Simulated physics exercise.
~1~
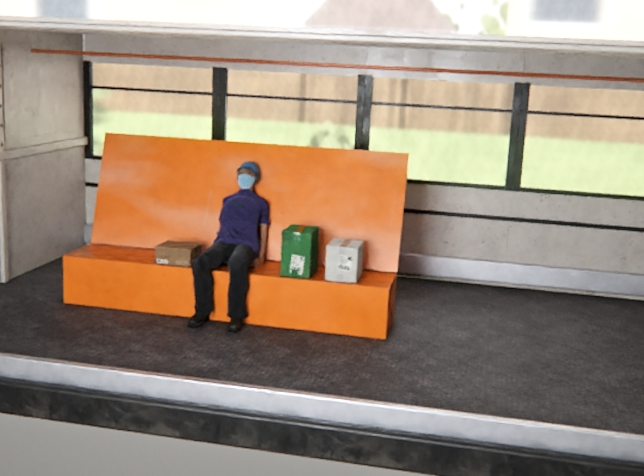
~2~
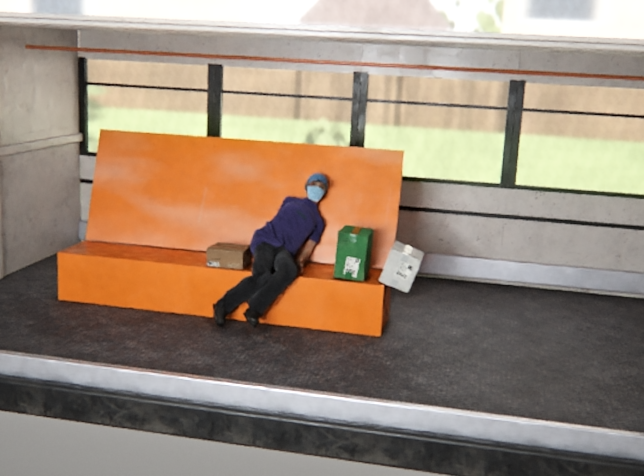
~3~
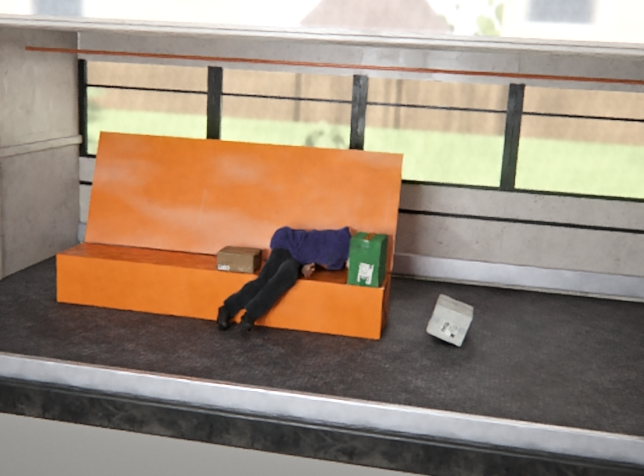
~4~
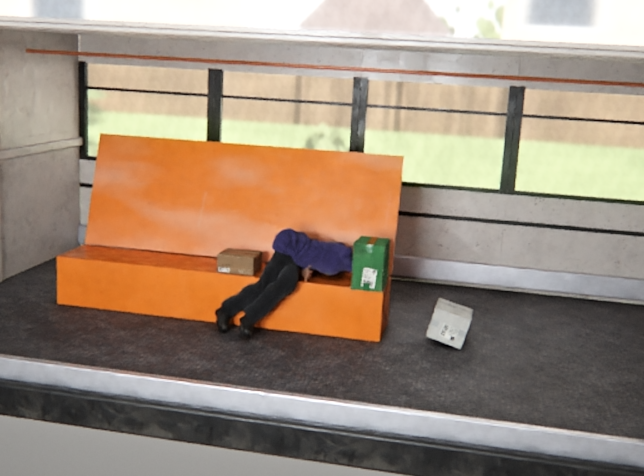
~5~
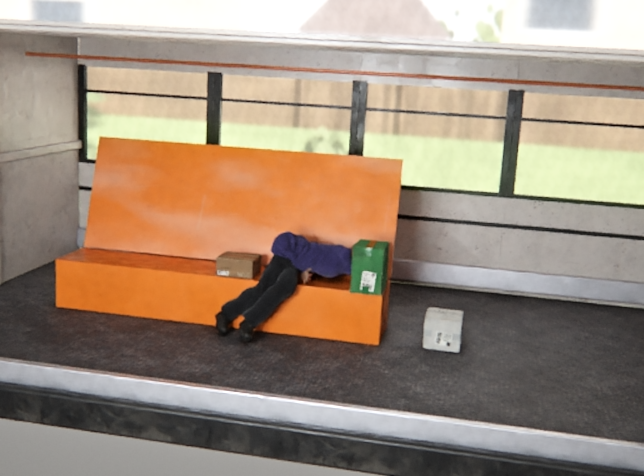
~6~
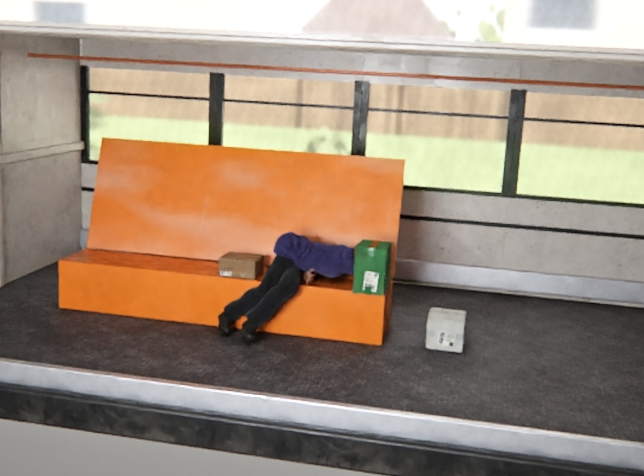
Masked commuter on an orange bench slumping sideways to the right beside sliding boxes, the white one tumbling to the floor.
